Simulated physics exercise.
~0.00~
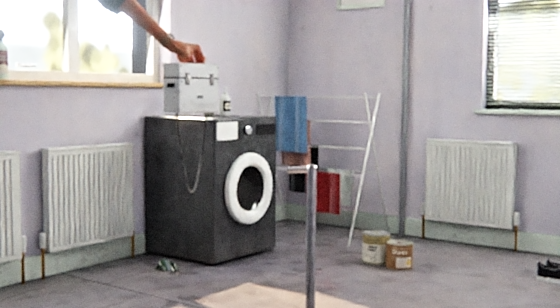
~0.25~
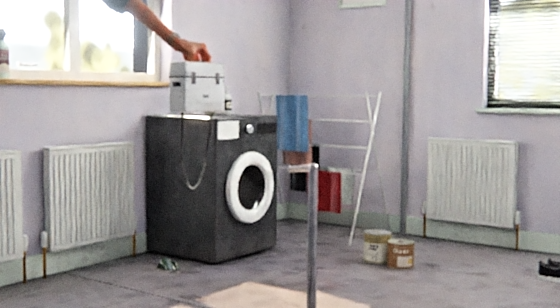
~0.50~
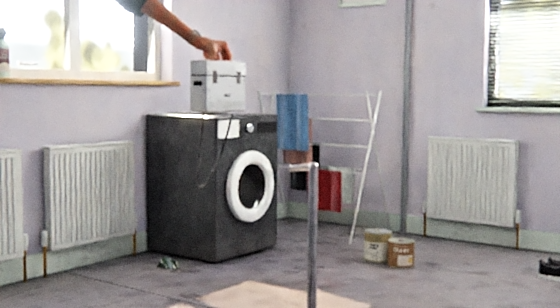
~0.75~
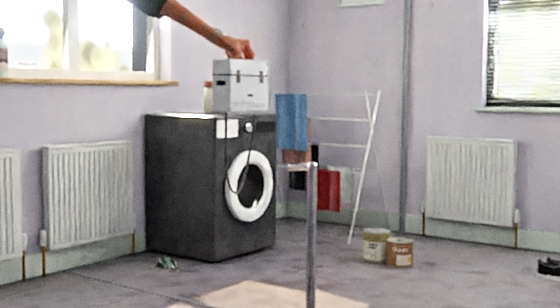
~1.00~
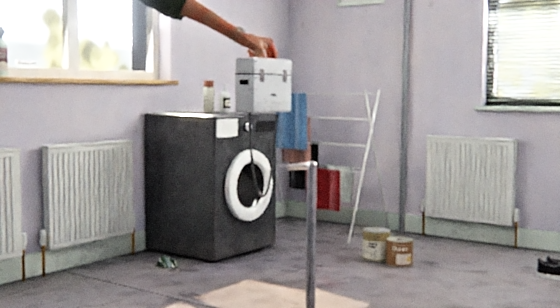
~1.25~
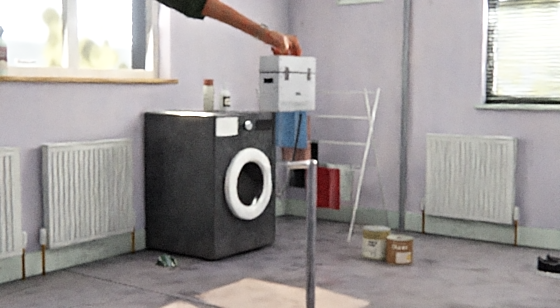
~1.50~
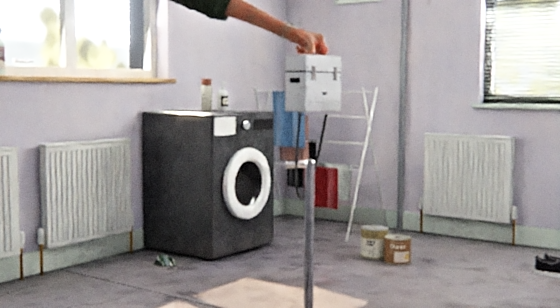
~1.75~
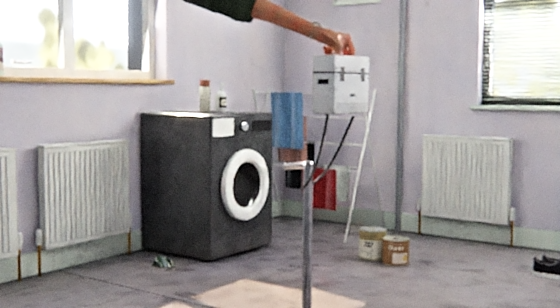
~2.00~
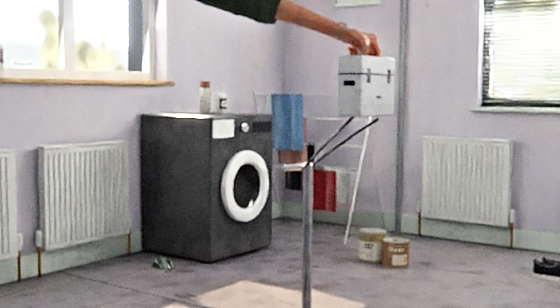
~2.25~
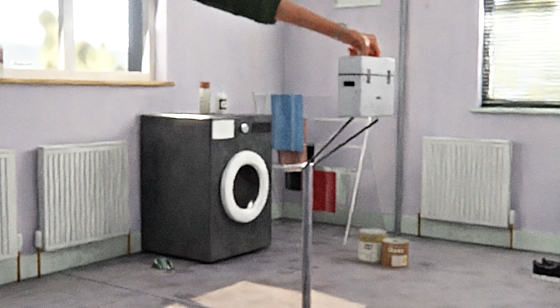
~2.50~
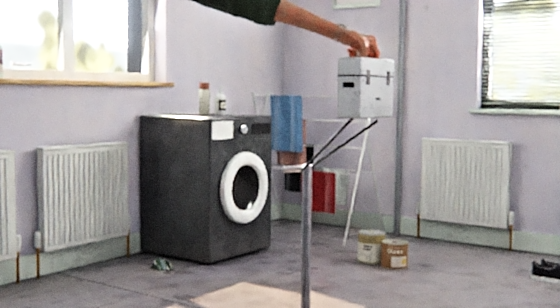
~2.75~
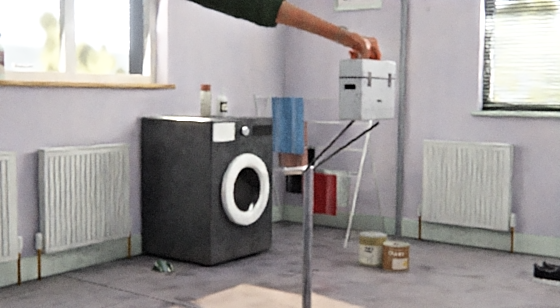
A white case, carried right by a hand, catches its lead on the post and stops.
